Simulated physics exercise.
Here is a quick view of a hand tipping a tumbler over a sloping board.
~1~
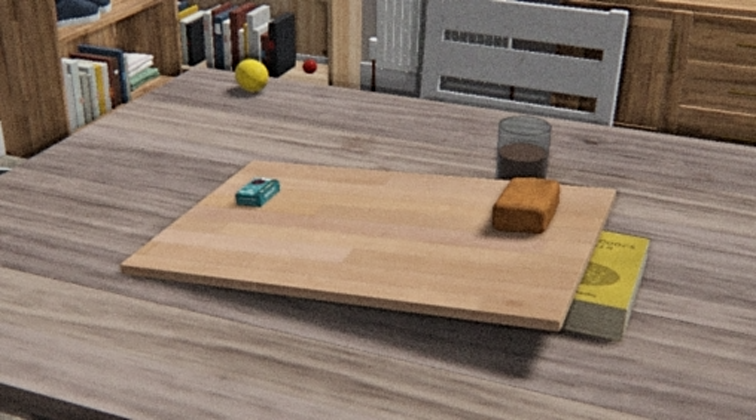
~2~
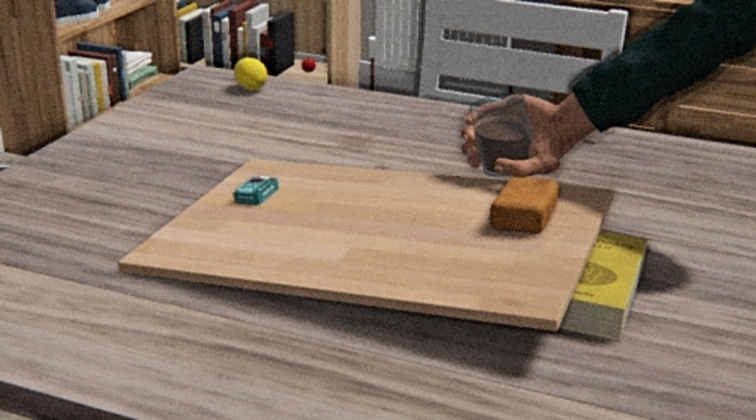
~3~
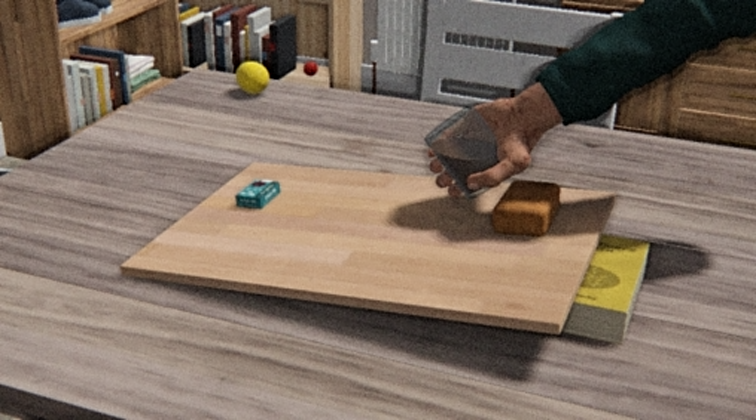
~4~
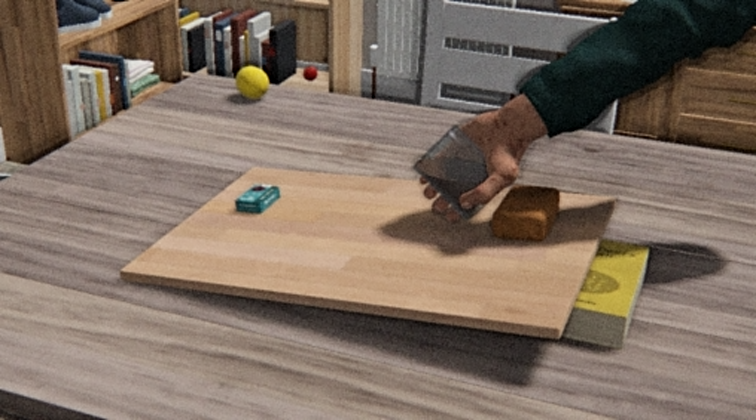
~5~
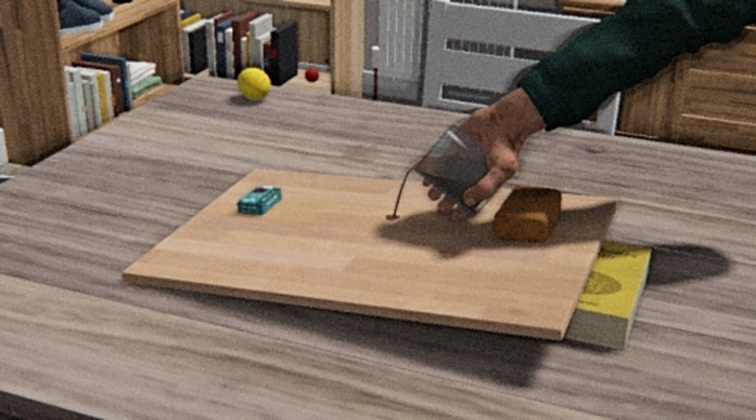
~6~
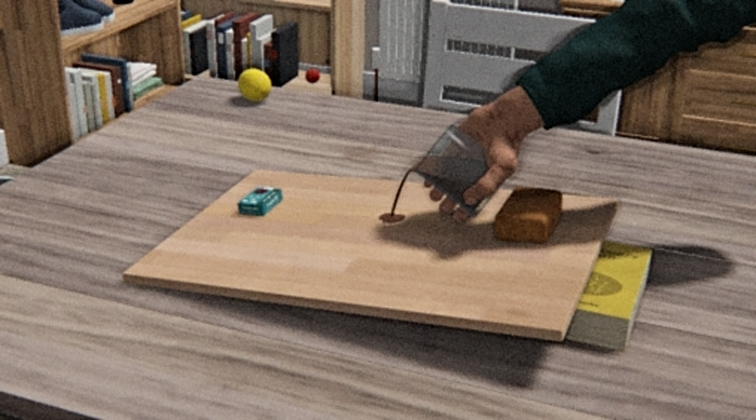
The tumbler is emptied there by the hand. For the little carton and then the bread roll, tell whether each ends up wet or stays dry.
Little carton: Ends up wet; bread roll: Stays dry.
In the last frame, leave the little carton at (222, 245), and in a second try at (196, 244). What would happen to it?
Try one - it is not hit; try two - it is not hit.
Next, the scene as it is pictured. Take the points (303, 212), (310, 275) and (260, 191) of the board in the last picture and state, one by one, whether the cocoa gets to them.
Taking them in order, I'd say covered, safe and covered.
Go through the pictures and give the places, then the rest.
The board slopes down to the left; tumbler (523, 154) about half full; little carton (258, 192); bread roll (527, 205), in the first picture.
Tumbler about half full, surface at (502, 131); little carton (256, 190), in the second picture.
Tumbler (468, 150) tipped 40° with all of its load; bread roll (527, 208), in the third picture.
The board slopes down to the left; tumbler (459, 171) tipped 50° with all of its load; little carton (258, 199), in the fourth picture.
The first of it lands; tumbler (461, 170) tipped 55° with all of its load; bread roll (529, 214), in the fifth picture.
The first of it lands; tumbler (460, 169) tipped 60° with all of its load; little carton (260, 201); bread roll (530, 215), in the sixth picture.
Soon after, it runs down to the left; the little carton is dry; the bread roll is dry.
Later, it runs down to the left and off the end; the little carton is wet; the bread roll is dry.
In the end, it runs down to the left and off the end; the little carton is wet; the bread roll is dry.
